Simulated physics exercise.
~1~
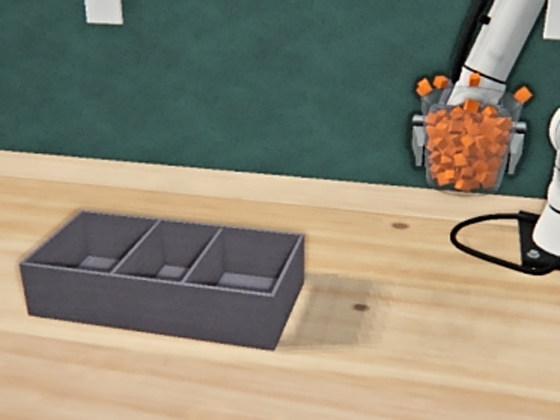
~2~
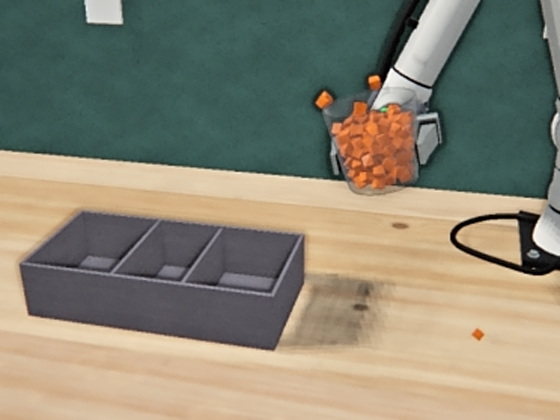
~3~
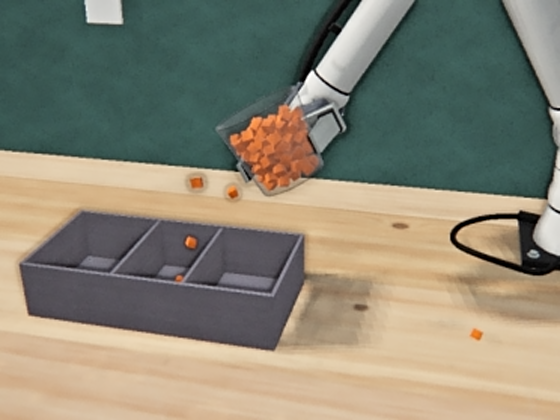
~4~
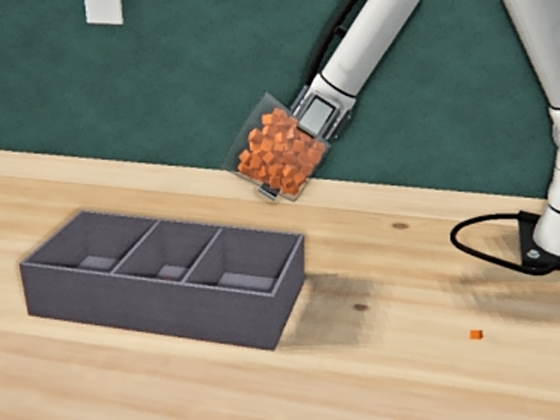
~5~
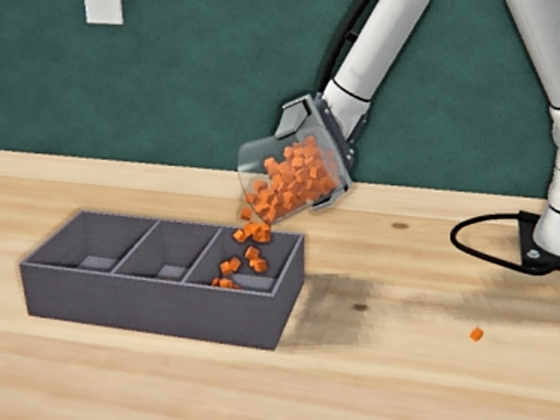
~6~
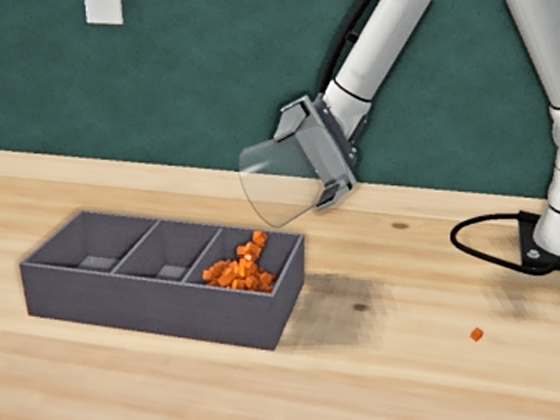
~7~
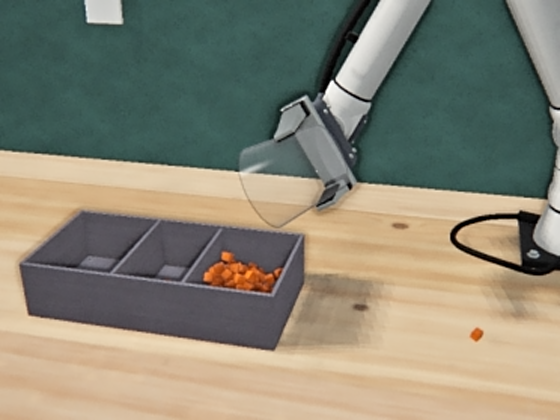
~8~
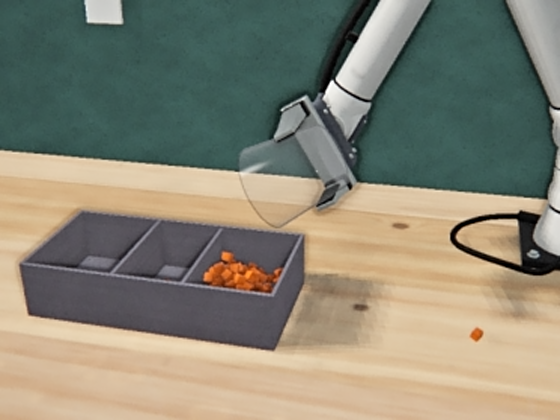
Robot arm carrying a clear cup of orange cubes leftward, spilling a few, then tipping the rest into a grey box's right compartment.
